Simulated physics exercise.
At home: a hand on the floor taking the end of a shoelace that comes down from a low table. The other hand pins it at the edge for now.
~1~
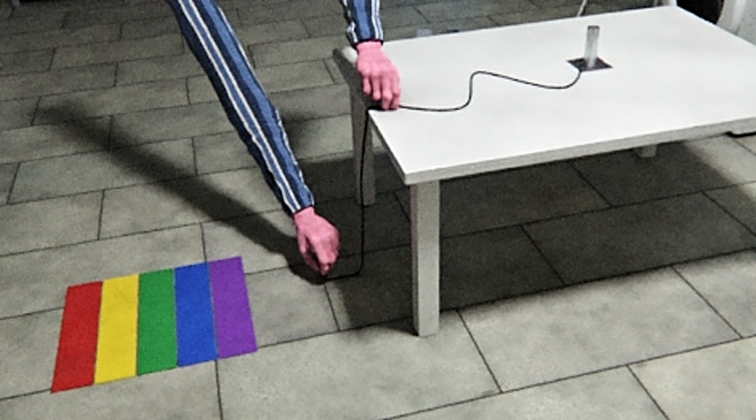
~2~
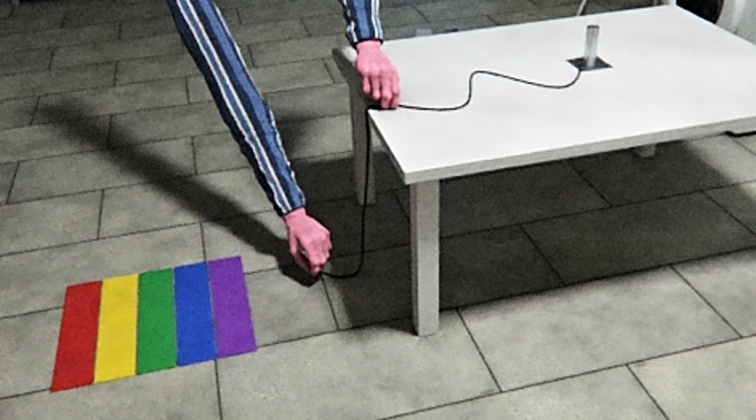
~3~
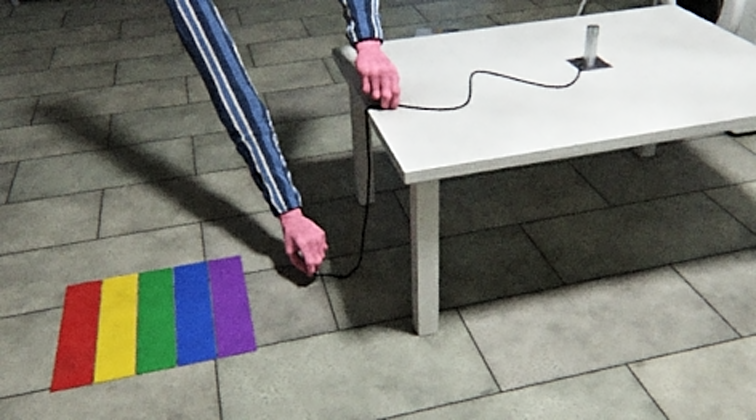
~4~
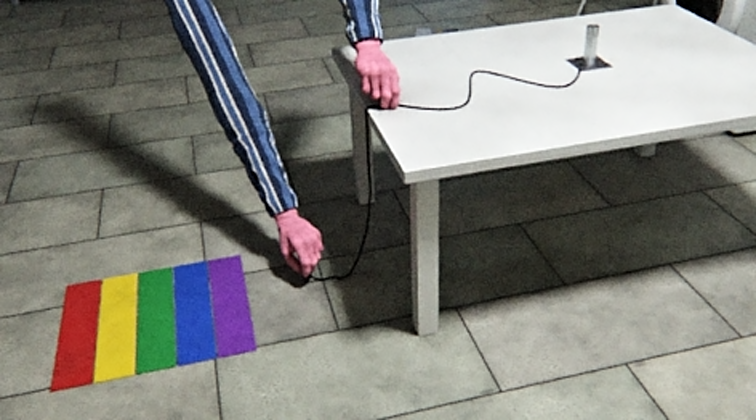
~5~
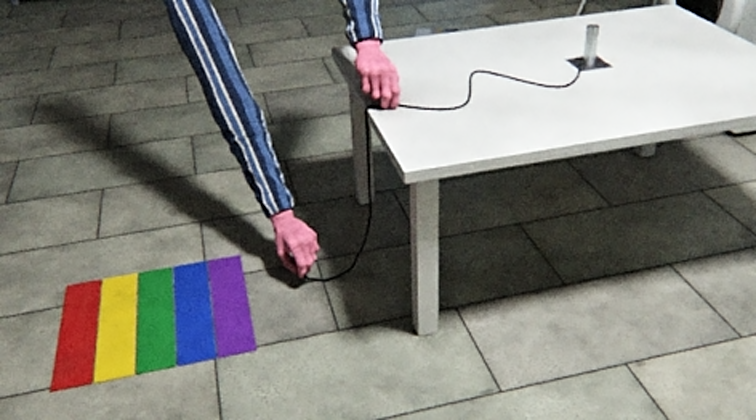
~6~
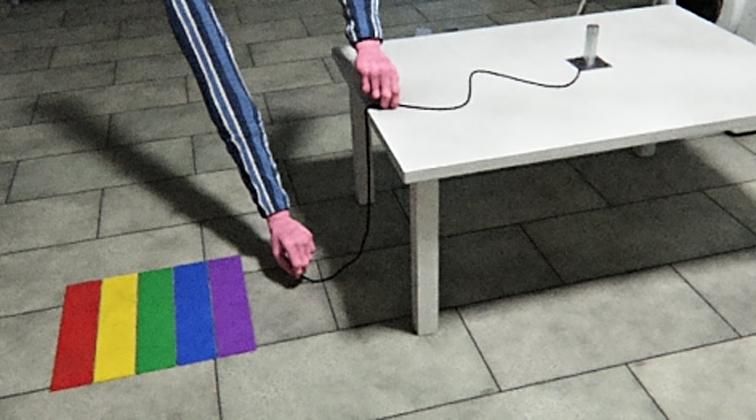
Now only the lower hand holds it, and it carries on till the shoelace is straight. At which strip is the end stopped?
It halts on the red strip.
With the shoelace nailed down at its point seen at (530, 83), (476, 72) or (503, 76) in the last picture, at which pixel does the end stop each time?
Try by try, around (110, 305), (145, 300) and (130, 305).
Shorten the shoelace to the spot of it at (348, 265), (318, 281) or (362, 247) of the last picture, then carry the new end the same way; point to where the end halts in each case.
Try by try, around (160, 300), (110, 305) and (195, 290).
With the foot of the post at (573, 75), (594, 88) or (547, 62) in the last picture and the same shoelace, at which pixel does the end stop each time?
Try by try, around (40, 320), (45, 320) and (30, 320).
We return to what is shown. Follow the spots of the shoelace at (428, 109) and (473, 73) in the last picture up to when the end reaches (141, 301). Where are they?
They go to (355, 146) and to (441, 96).
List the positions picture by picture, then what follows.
The first frame shows end (321, 269); purple (236, 335); blue (197, 343); green (157, 351); yellow (116, 359); red (74, 367).
The second frame shows end (312, 271); shoelace through (575, 81) (499, 75) (469, 100) (387, 106) (367, 176) (362, 256).
The third frame shows end (307, 271).
The fourth frame shows end (303, 272); shoelace through (575, 80) (499, 75) (469, 100) (387, 105) (369, 176) (360, 254).
The fifth frame shows end (299, 272).
The sixth frame shows end (295, 273); shoelace through (575, 80) (499, 75) (469, 99) (387, 105) (369, 176) (360, 254).
Early on, end near (141, 301); over green.
Midway, end near (100, 309); over yellow.
At the end of the slack, end near (74, 314); over red. Over red.
